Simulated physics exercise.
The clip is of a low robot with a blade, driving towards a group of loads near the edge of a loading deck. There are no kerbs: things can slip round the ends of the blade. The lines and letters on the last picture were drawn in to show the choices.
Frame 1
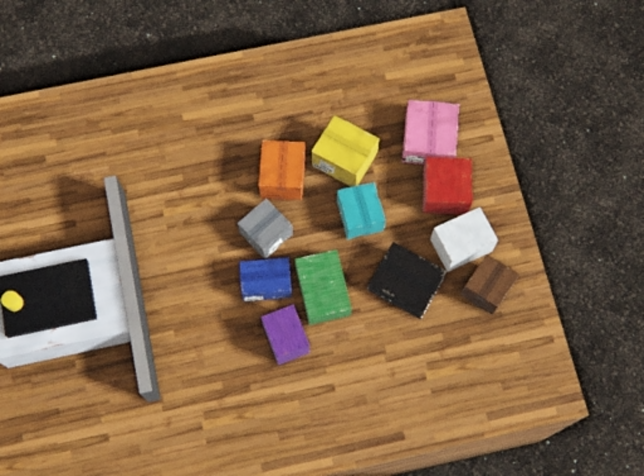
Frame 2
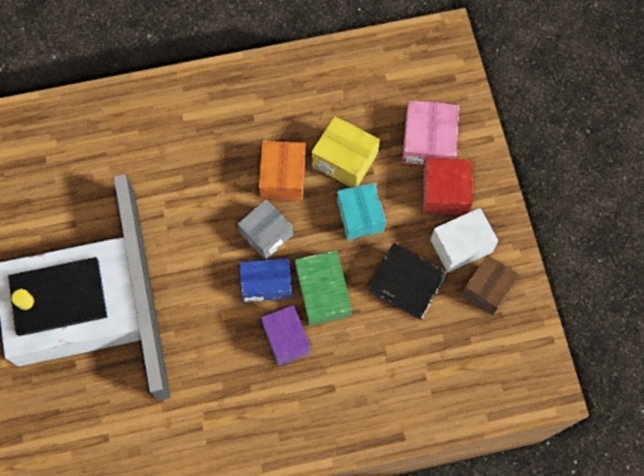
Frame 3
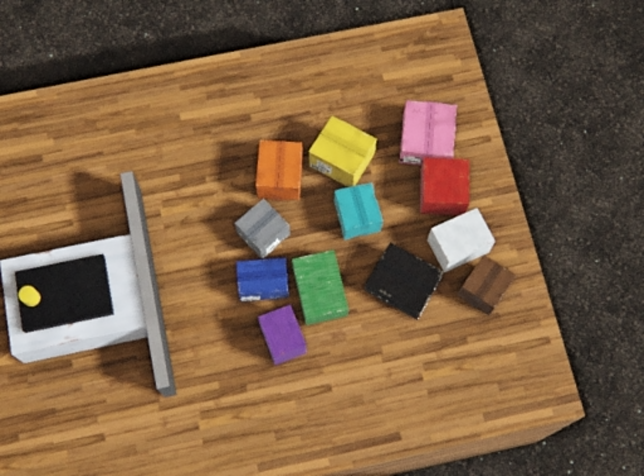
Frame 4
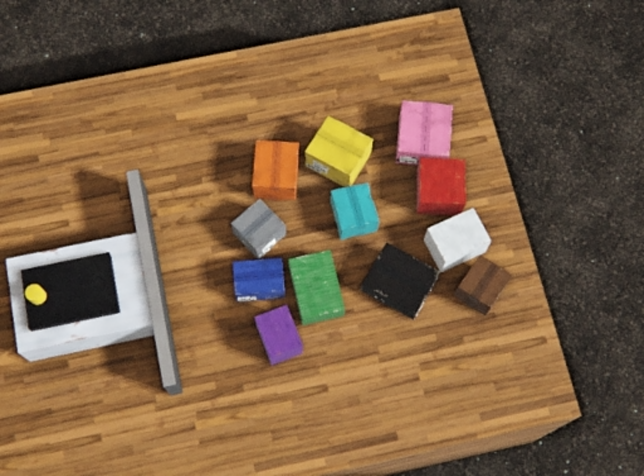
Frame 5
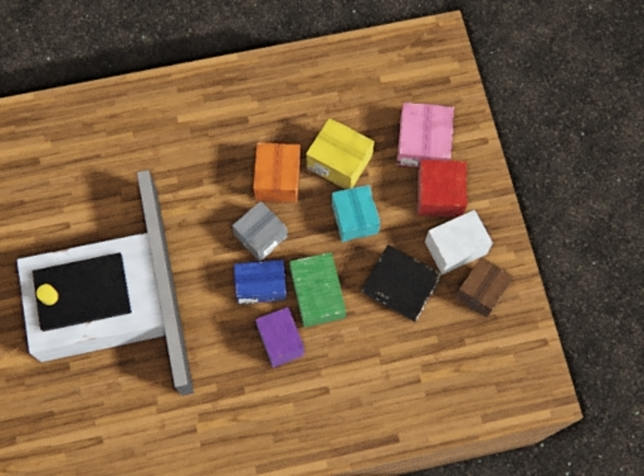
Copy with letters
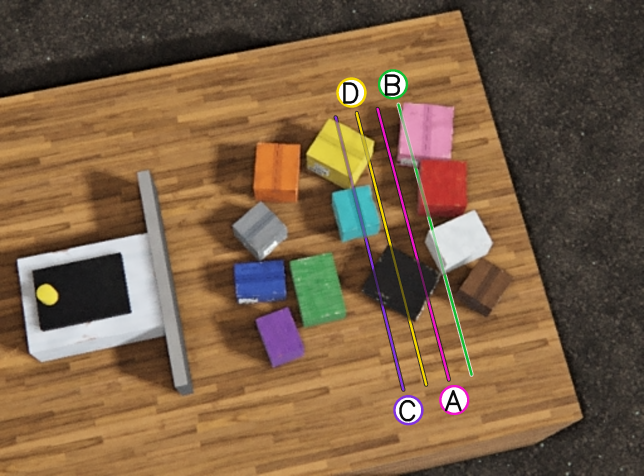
A low robot with a blade moves slowly right across a wooden deck towards colourful boxes.
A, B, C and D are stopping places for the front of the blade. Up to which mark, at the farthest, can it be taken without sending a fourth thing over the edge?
The farthest such stop is A.
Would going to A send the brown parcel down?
Yes.
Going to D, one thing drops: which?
It is the brown parcel.
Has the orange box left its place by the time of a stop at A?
By then, yes.
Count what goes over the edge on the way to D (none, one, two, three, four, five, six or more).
In all, one.
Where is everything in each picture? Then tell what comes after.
In the first frame, orange box (282, 171); black box (407, 281); white crate (463, 240).
In the second frame, robot (64, 295); pink parcel (431, 135).
In the third frame, robot (71, 291); yellow parcel (343, 153).
In the fourth frame, robot (78, 289); brown parcel (483, 285).
In the fifth frame, robot (89, 290); green crate (318, 290); turquoise parcel (356, 213); red crate (442, 189).
On the marked copy, A at (412, 238); B at (433, 234); C at (368, 247); D at (390, 243).
Following A. Soon after the start, robot (182, 270); purple crate (294, 335); green crate (337, 290).
Later, robot (274, 251); brown parcel (526, 290); pink parcel (452, 134).
In the end, robot (341, 237); brown parcel over the edge; white crate over the edge; three fallen.
As for the rest, B drops five; C is within the limit but short; D is within the limit but short.
